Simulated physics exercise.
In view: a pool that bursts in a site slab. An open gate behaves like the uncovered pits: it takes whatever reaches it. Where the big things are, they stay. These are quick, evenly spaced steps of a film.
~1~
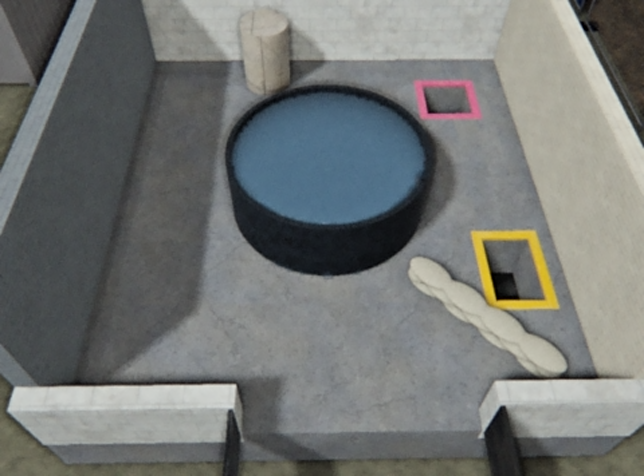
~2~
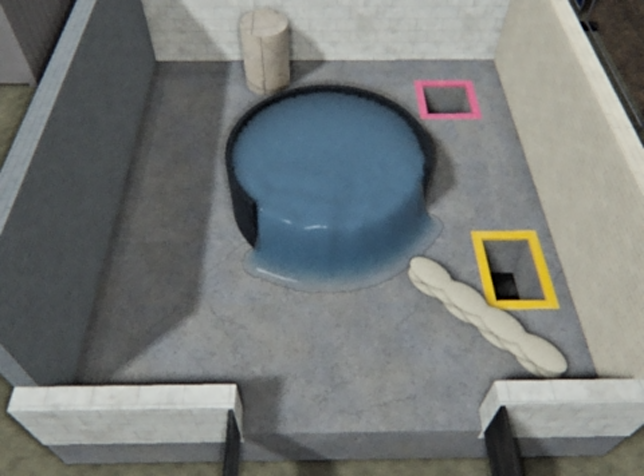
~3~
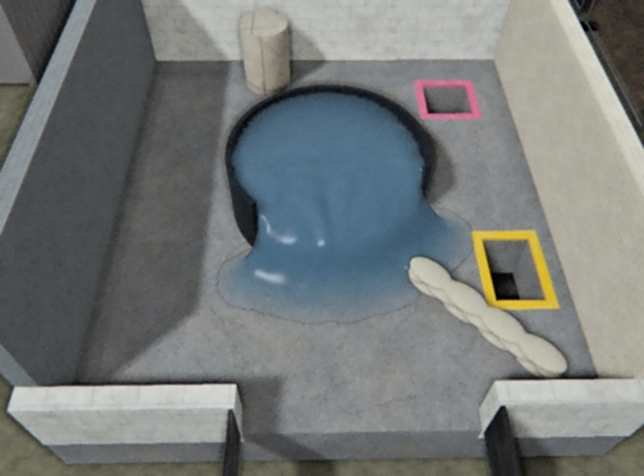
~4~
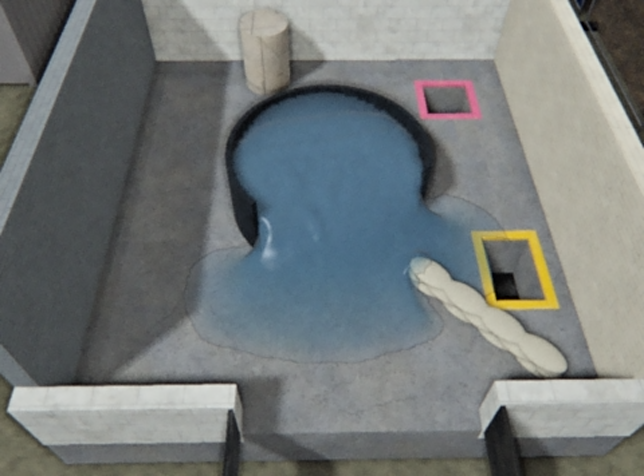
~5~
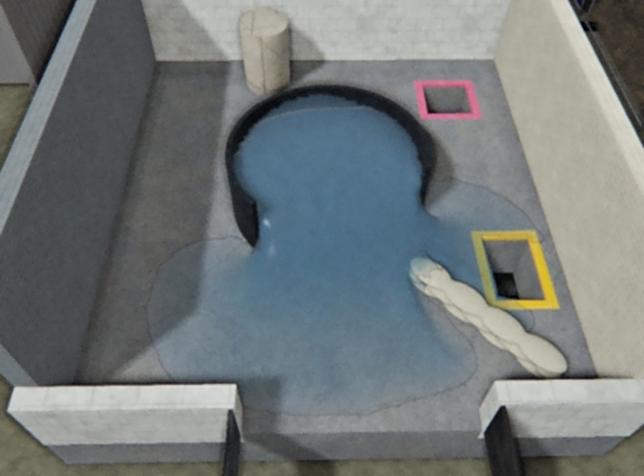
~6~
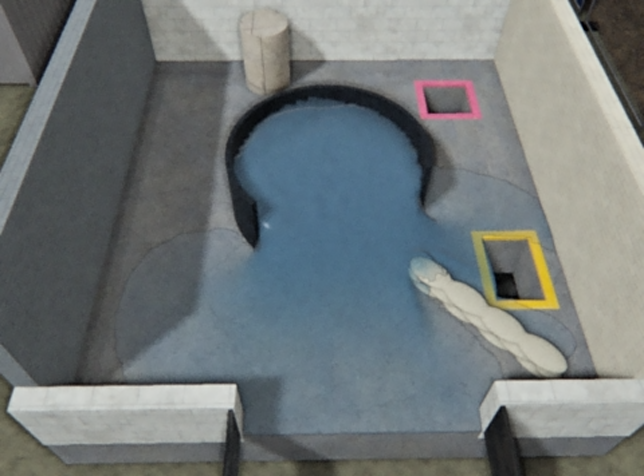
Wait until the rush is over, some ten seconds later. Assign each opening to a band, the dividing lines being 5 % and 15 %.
My prediction: The gate drains a share exceeding fifteen per cent; the pink pit drains a share short of five per cent; the yellow pit drains a share exceeding fifteen per cent.
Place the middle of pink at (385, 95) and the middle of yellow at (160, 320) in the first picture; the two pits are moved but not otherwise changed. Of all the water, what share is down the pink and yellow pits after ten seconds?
Roughly, in per cent: Pink 6, yellow 10.
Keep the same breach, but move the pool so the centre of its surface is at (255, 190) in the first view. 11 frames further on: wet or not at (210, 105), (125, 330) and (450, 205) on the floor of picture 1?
In order: Unflooded, then inundated, then unflooded.
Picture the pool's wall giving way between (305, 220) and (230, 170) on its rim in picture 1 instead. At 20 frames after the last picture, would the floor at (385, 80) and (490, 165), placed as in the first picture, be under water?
First spot spared, second spot spared.
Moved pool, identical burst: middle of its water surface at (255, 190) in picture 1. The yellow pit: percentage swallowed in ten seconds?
Share in the yellow pit - 6 %.
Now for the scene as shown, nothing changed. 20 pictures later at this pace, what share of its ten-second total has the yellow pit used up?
Roughly 70 per cent.
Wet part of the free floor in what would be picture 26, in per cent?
I'd put it at roughly 55 per cent.
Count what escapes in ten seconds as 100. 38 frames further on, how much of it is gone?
Close to 90 out of every hundred.
A moment on, water covers 40 % of the floor; the gate 10 %, the pink pit 0 %, the yellow pit 7 %.
Next, water covers 45 % of the floor; the gate 24 %, the pink pit 0 %, the yellow pit 11 %.
Then, water covers 55 % of the floor; the gate 38 %, the pink pit 0 %, the yellow pit 16 %.
Later, water covers 75 % of the floor; the gate 47 %, the pink pit 1 %, the yellow pit 21 %.
In the end, water covers 85 % of the floor; the gate 53 %, the pink pit 2 %, the yellow pit 23 %.
